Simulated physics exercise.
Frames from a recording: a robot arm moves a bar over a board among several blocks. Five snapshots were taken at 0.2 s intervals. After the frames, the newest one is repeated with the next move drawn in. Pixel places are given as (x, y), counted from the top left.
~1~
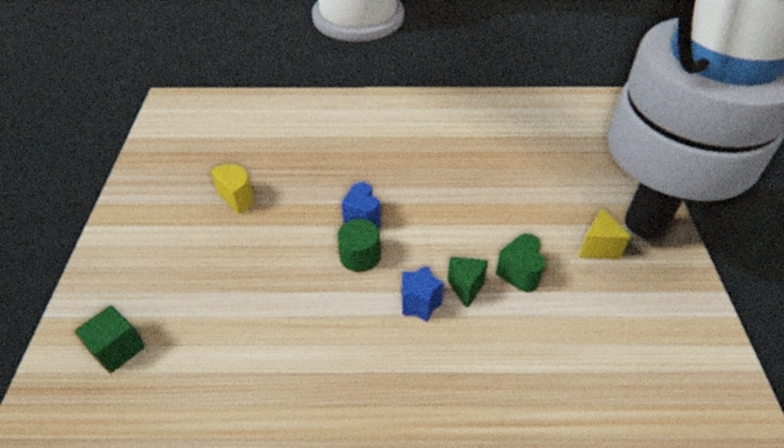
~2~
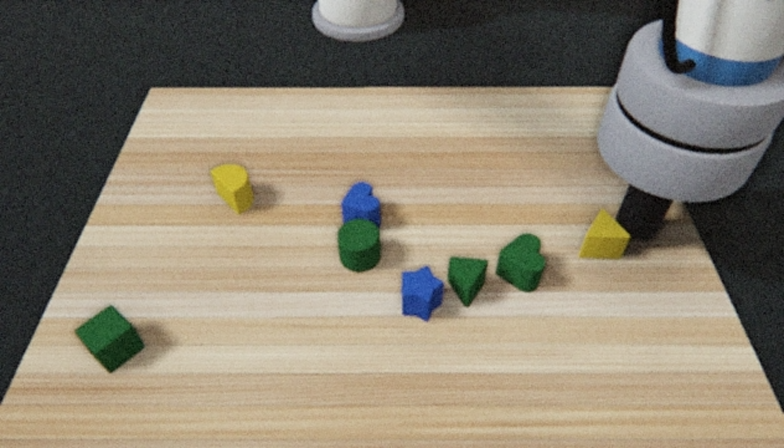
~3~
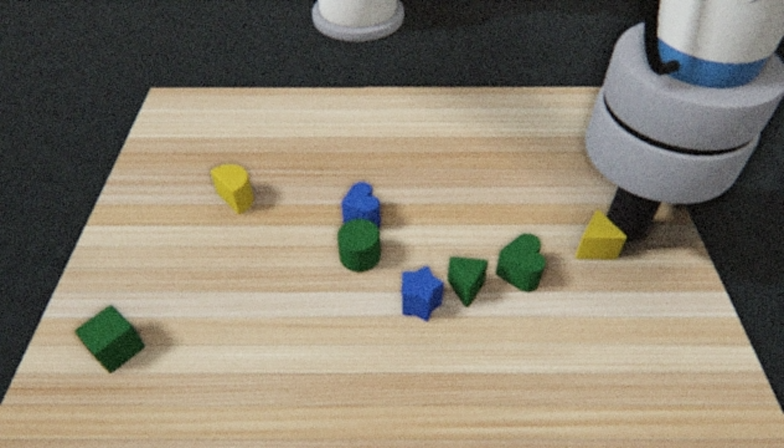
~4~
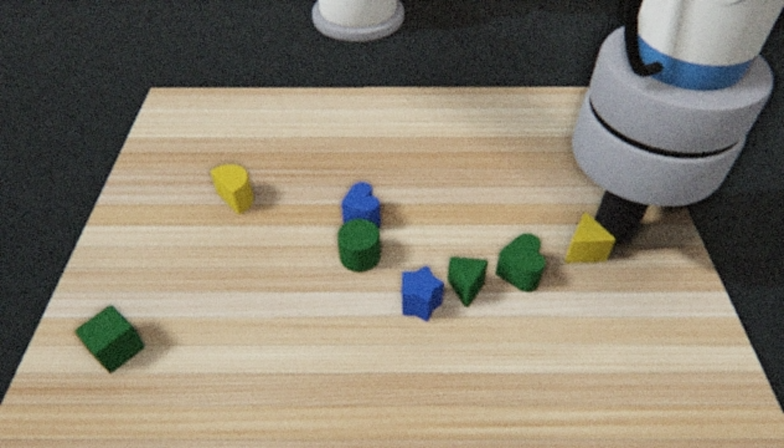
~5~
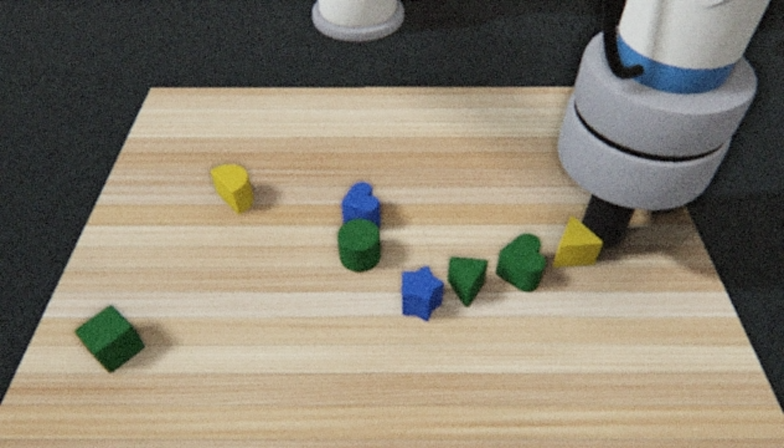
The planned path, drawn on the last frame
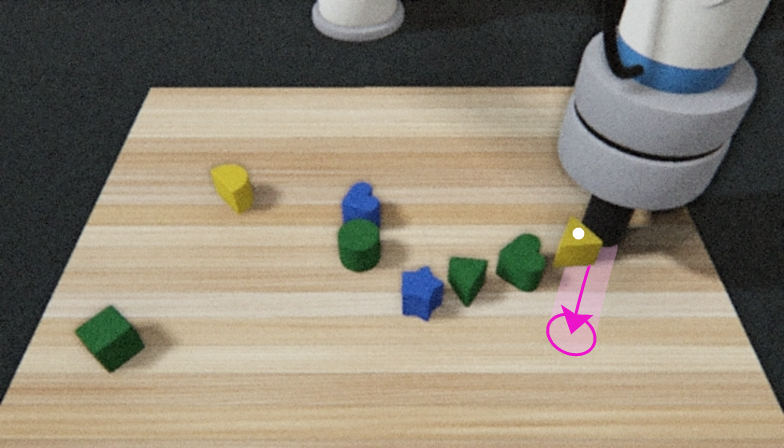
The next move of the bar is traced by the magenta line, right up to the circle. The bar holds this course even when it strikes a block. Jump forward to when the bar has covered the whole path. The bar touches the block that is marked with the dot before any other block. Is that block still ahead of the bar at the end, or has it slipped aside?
When the path ends, it will lie beside or behind the bar.
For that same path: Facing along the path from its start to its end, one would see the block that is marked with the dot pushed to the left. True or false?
My answer: False.
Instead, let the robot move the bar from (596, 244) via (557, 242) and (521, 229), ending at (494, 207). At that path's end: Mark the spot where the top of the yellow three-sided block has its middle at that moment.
By then it is at (547, 241).
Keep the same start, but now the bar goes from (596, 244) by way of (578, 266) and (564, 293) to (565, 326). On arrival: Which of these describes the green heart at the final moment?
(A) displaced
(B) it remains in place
The one that fits is A, displaced.
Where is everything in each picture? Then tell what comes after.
In the first frame, lower end of the bar (645, 224), tops of blocks, green three-sided block (469, 267), green heart (526, 251), yellow three-sided block (607, 226).
In the second frame, bar (636, 225), blocks as before.
In the third frame, bar (625, 226), yellow three-sided block (603, 227).
In the fourth frame, bar (614, 229), yellow three-sided block (591, 230).
In the fifth frame, bar (601, 232), green three-sided block (469, 267), green heart (526, 251), yellow three-sided block (579, 234).
The drawn path runs straight from (596, 244) to (571, 334); the dot is on the yellow three-sided block.
The first path, step by step. One third of the way, bar (592, 260); yellow three-sided block (561, 251), turned 35° clockwise.
Two thirds of the way, bar (584, 290); green heart (515, 252); yellow three-sided block (553, 260), turned 55° clockwise.
At the end, bar (576, 323); green three-sided block not moved; green heart (515, 252); yellow three-sided block (553, 260), turned 55° clockwise.
